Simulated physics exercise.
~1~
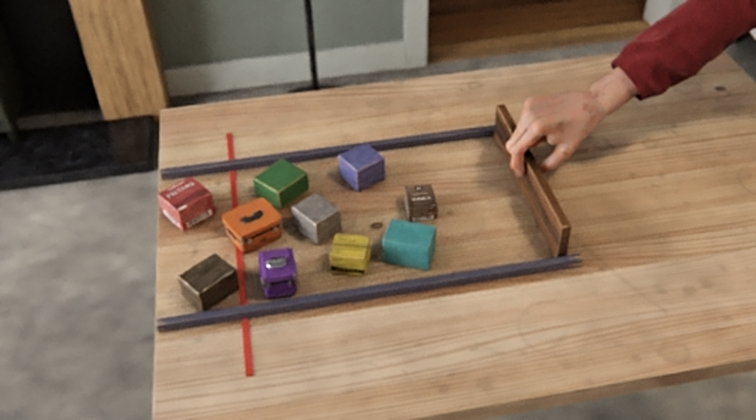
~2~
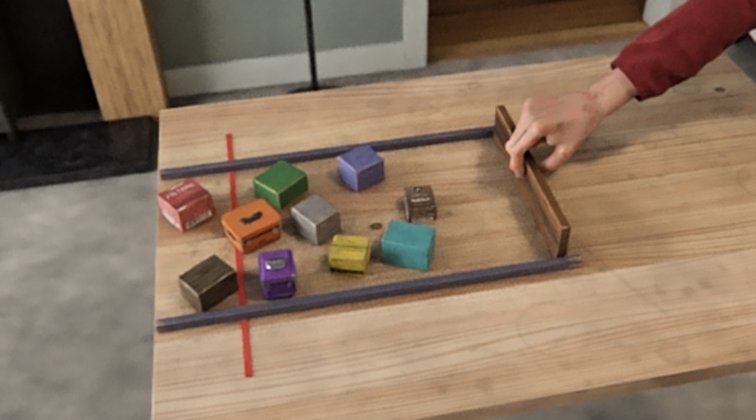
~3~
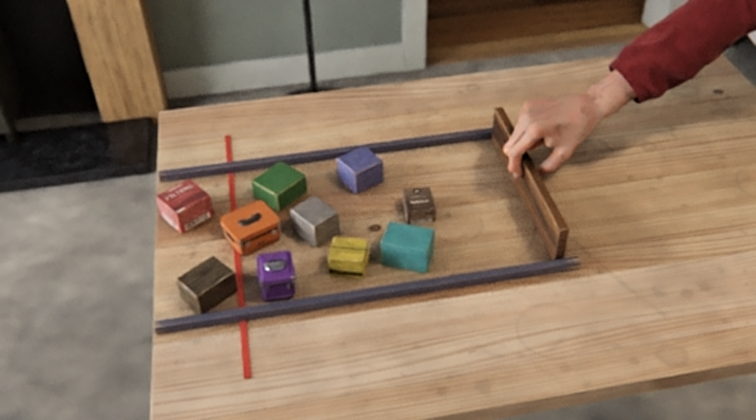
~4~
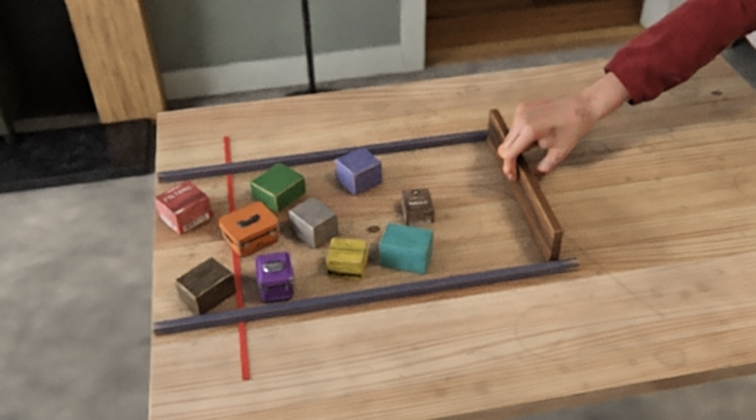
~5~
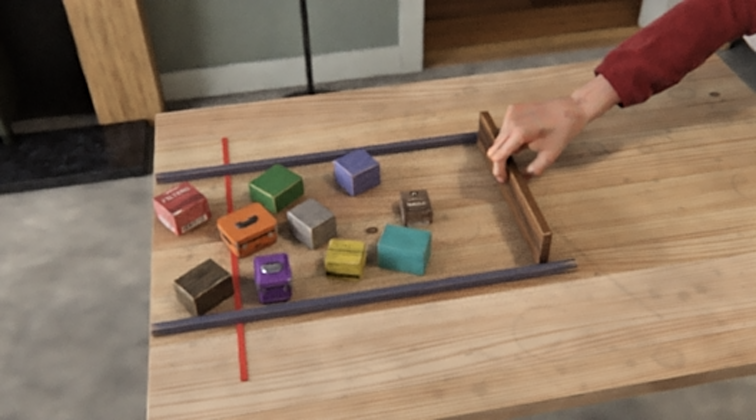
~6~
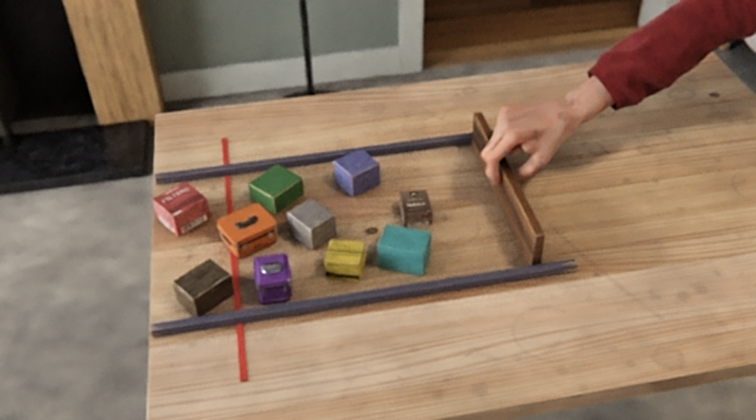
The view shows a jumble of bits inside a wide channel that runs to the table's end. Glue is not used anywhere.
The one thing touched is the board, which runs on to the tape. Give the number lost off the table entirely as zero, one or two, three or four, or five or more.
Most likely the sweep will knock off three or four.
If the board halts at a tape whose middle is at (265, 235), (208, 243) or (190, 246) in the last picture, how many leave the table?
The three tries give 1, 6 and 7.
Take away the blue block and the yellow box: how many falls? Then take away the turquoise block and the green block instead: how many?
The first try gives 2, the second gives 2.
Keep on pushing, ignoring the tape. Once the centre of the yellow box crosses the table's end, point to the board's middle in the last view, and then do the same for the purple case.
The middle is at (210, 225) when it's the yellow box, and at (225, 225) when it's the purple case.
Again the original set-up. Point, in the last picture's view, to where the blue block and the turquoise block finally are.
Same order as the question: First (210, 188), second (211, 287).
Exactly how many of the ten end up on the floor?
A count of exactly 3.
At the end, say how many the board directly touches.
At rest, 3 are in contact.
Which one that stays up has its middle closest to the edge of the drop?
It's the purple case that is foremost.
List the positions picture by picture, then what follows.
The first picture shows red box (187, 203); black block (209, 282); orange case (253, 226); board (529, 176); tape (238, 235).
The second picture shows black block (209, 284); turquoise block (409, 245).
The third picture shows orange case (251, 228); grey block (315, 221).
The fourth picture shows red box (184, 207); yellow box (348, 259).
The fifth picture shows black block (204, 288); board (511, 183).
The sixth picture shows red box (182, 208); black block (204, 288); orange case (248, 231); board (505, 185); tape (232, 240).
Soon after, none off yet; red box at rest near (182, 208); black block at rest near (204, 288); orange case at rest near (248, 231).
Then, none off yet; red box moved a little near (166, 210); black block tipped a little near (131, 306); orange case moved about its own width near (185, 238).
At rest, the number that fall off is three or four; fallen, orange case, black block and red box.
